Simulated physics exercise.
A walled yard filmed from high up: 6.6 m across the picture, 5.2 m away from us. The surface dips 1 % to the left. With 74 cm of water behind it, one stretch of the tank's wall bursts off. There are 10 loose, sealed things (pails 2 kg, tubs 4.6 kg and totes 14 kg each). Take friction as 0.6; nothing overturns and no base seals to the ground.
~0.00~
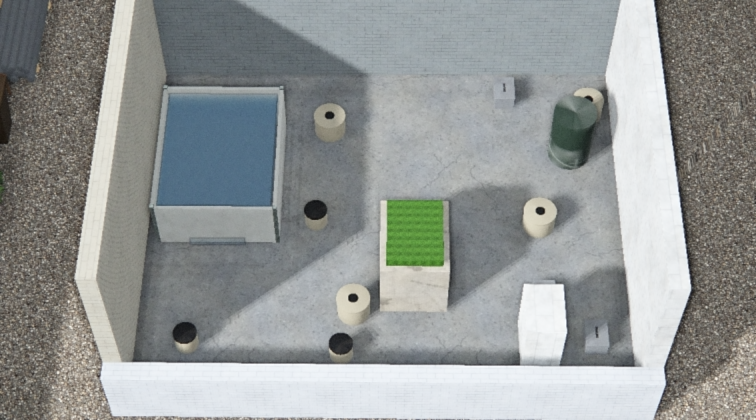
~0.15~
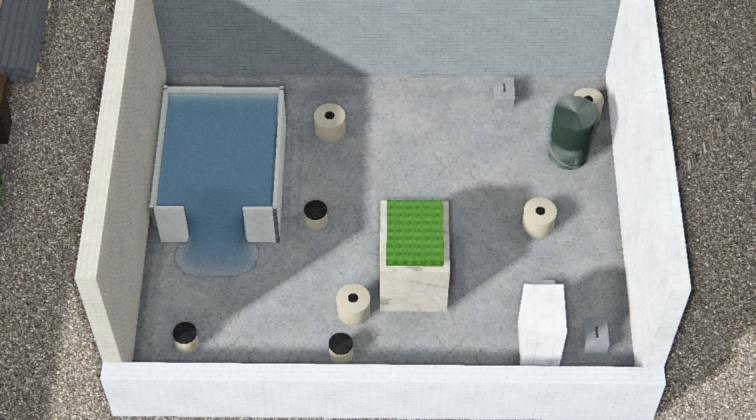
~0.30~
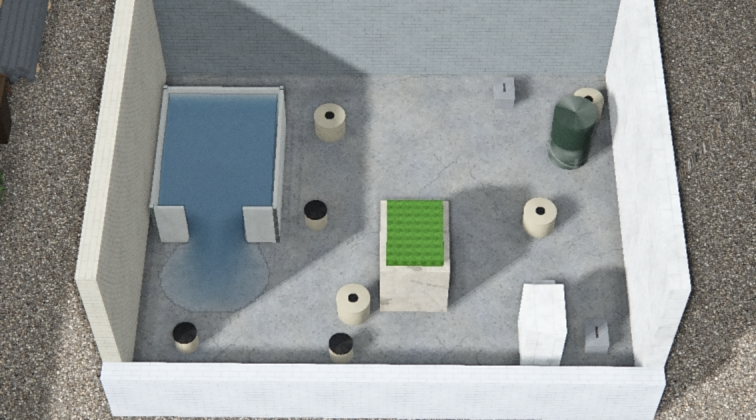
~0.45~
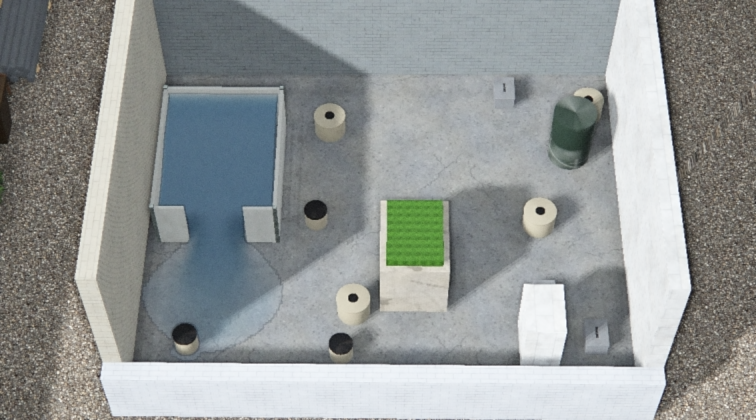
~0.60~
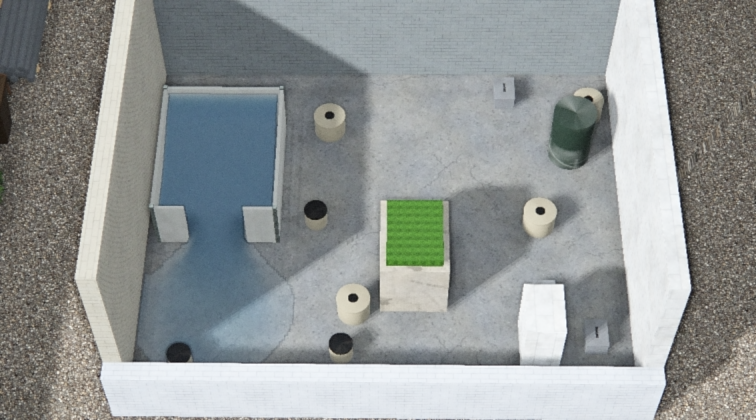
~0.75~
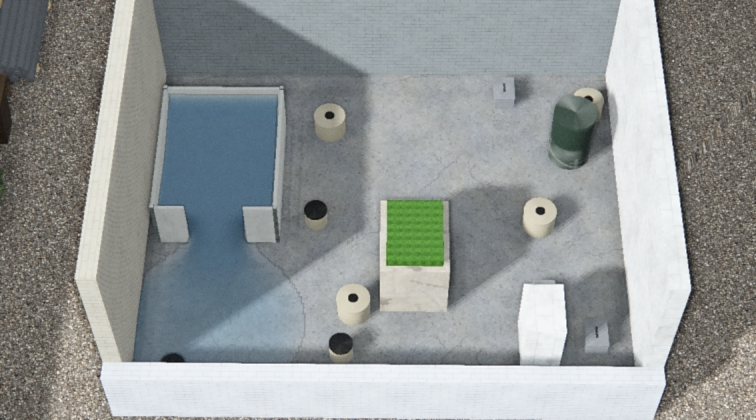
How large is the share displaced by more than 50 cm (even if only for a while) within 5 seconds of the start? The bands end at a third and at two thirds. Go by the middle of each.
It is from one to two thirds.
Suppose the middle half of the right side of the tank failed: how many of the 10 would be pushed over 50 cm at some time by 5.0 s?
Then 7.
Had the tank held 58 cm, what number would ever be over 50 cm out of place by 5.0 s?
Then 3.
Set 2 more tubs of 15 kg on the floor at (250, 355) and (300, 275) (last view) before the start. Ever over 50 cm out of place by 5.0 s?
In turn: More, less.
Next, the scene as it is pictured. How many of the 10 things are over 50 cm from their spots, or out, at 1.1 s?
1 of them.
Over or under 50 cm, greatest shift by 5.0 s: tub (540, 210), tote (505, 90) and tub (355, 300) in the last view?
In turn: Past it, less, more.
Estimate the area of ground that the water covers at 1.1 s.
Roughly 8.5 m2.
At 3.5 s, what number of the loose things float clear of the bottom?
2 of them.
After 1.1 s 1 of 10 are over 50 cm from their spots; 1 afloat.
After 2.2 s 1 of 10 are over 50 cm from their spots; 2 afloat.
After 3.5 s 3 of 10 are over 50 cm from their spots; 2 afloat.
After 5.0 s 4 of 10 are over 50 cm from their spots, and 4 have been at some point; 2 afloat.
